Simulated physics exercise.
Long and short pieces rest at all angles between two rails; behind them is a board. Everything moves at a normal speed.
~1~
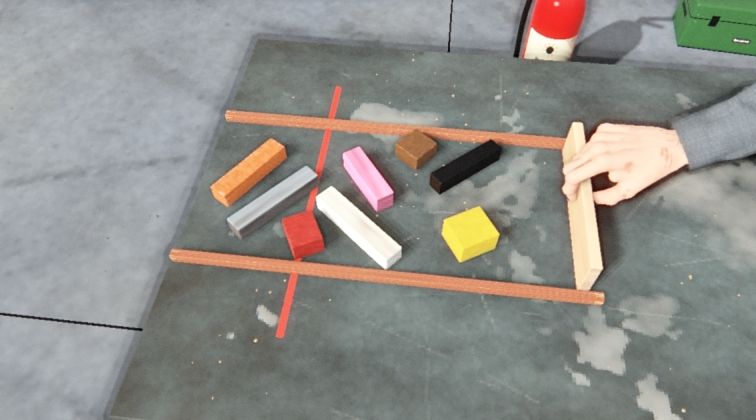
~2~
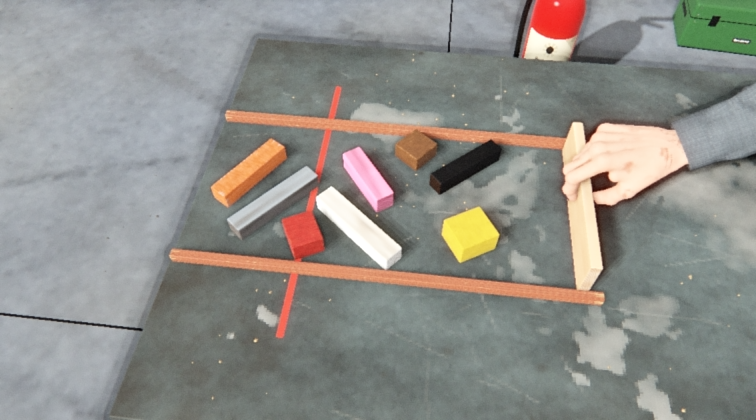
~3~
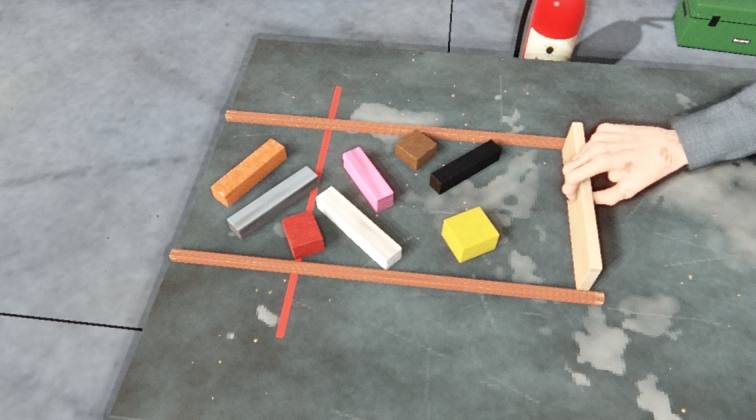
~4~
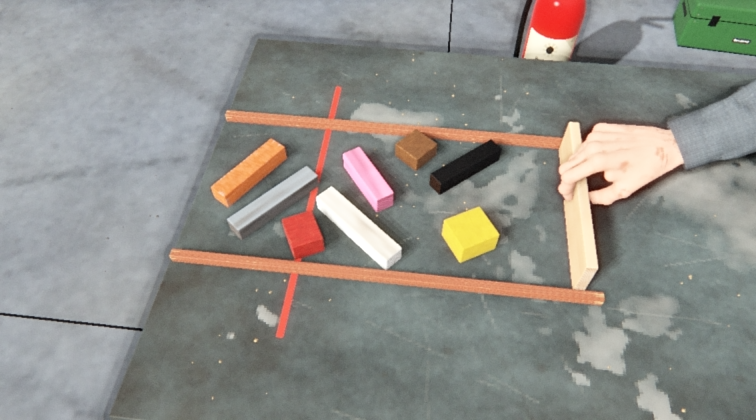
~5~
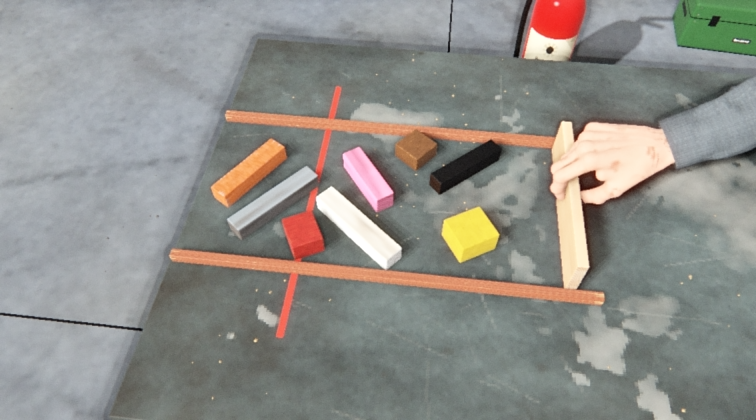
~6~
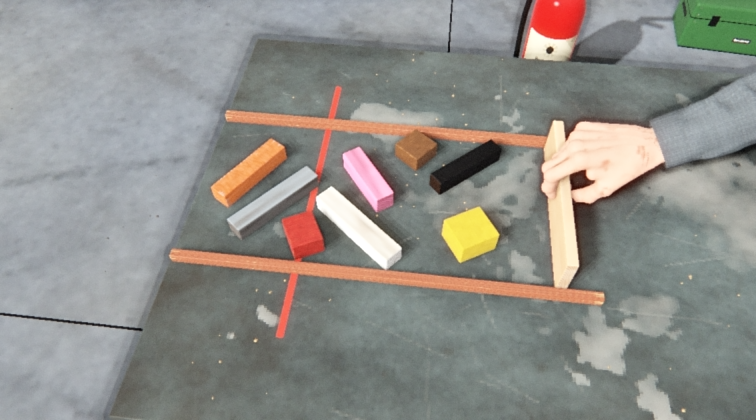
A hand held a pale wooden board upright across two brown rails, then slid it slightly left, while the colored blocks and sticks lying between the rails near a red line stayed still.
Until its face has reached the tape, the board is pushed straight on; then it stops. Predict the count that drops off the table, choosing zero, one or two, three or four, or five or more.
The ones that fall? There aren't any, I think.
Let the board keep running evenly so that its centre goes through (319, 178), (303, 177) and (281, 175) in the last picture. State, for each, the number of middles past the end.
Respectively, 0, 0 and 2.
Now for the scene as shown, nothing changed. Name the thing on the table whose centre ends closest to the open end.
Foremost: The orange bar.
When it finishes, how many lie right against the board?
It's 3.
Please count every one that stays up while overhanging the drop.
Overhang count: 2.
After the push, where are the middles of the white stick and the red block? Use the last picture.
First (257, 223), then (230, 233).
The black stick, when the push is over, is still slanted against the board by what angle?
Near 0 degrees.
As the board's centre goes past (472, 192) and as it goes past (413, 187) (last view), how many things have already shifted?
Respectively 2 and 5.
Soon after, none off yet; orange bar at rest near (250, 172); grey stick at rest near (275, 202); red block at rest near (303, 235).
At rest, the number that fall off is zero.
